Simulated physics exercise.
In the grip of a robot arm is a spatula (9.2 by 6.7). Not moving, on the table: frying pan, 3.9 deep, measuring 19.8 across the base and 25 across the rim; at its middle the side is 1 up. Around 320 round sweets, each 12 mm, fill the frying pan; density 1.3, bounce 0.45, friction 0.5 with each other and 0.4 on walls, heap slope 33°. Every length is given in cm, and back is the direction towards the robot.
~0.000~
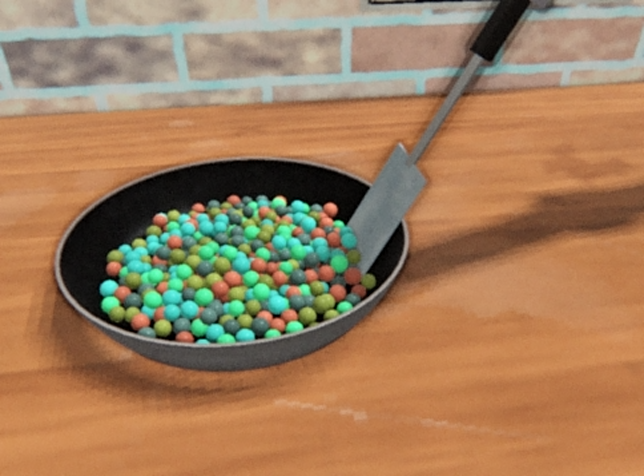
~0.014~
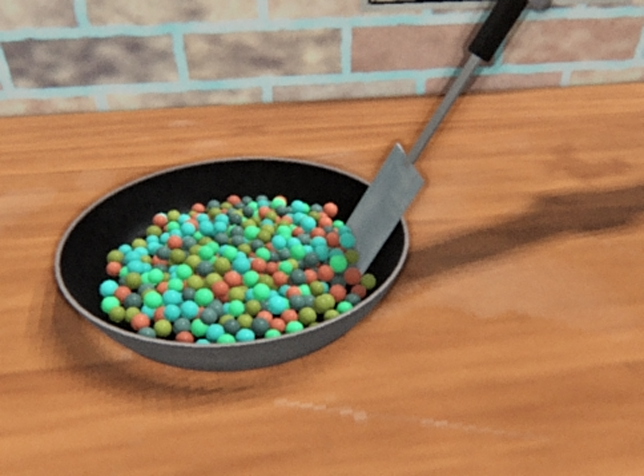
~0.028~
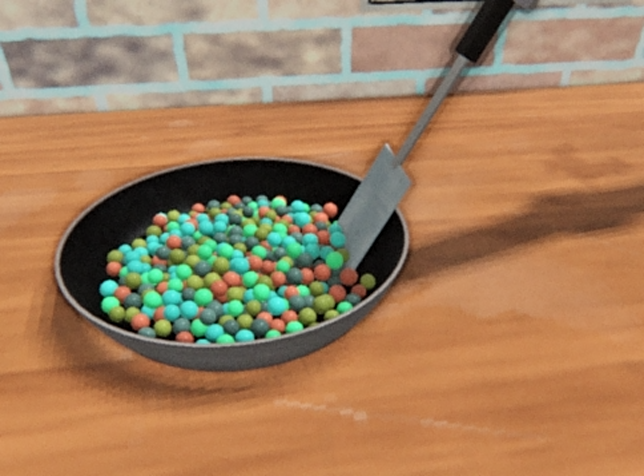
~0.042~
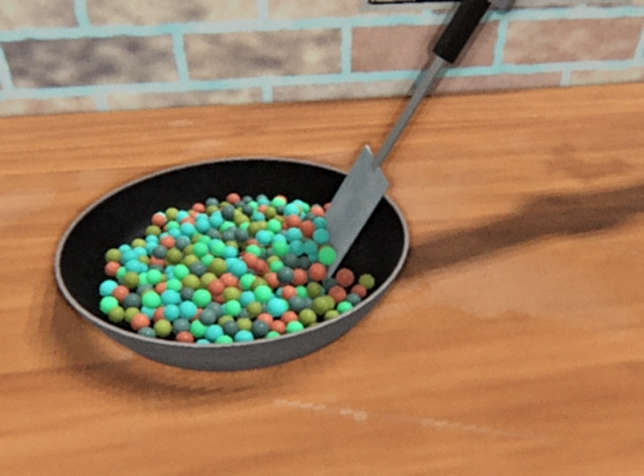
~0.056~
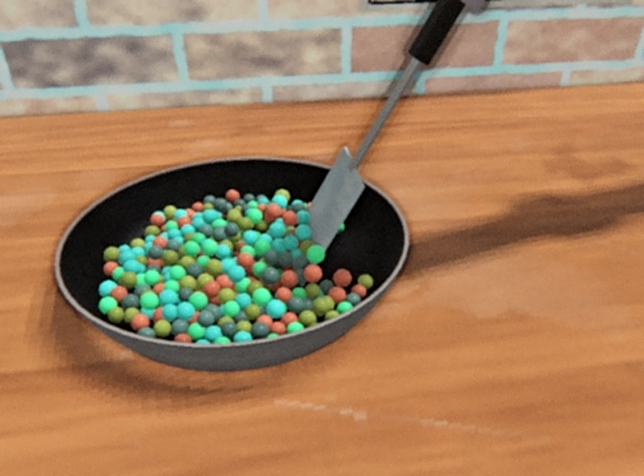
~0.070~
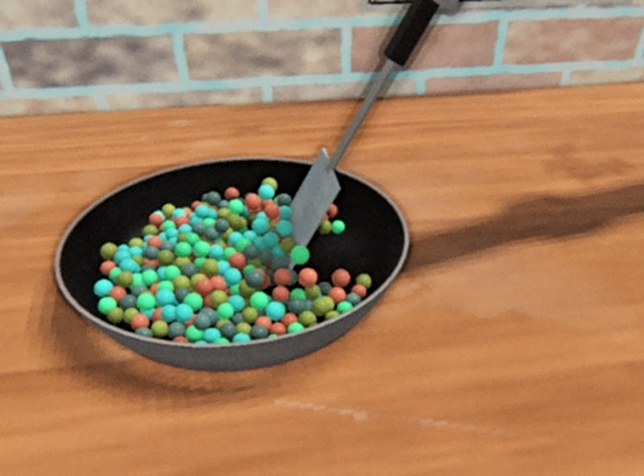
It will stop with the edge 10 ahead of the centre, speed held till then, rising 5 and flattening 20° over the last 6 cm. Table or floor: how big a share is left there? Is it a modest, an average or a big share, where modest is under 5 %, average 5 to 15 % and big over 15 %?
Big.
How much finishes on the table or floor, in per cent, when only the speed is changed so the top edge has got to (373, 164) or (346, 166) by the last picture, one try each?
About 10 and 20 percent.
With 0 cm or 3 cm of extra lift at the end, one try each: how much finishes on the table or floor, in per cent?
I'd put it near 20 in a hundred, then near 25 in a hundred.
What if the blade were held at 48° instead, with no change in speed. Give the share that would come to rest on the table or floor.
20 %.
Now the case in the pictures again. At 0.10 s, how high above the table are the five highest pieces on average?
About 6 cm.
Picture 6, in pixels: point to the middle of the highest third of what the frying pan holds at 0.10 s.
Around (205, 245).
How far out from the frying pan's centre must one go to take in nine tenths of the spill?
The distance is roughly 90 cm.
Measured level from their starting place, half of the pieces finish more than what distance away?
Some 3 cm.
By 0.10 s, sloping 61°, highest piece 6 above the table; 317 in the frying pan.
By 0.14 s, sloping 56°, highest piece 7 above the table; 317 in the frying pan.
By 0.35 s, sloping 41°, highest piece 12 above the table; 251 in the frying pan, 36 on the table or floor, 30 on the blade or in flight.
By 1.40 s, sloping 41°, highest piece 3 above the table; 251 in the frying pan, 66 on the table or floor.
Final count, 251 in the frying pan, 66 on the table or floor. That is 21 % on the table or floor.
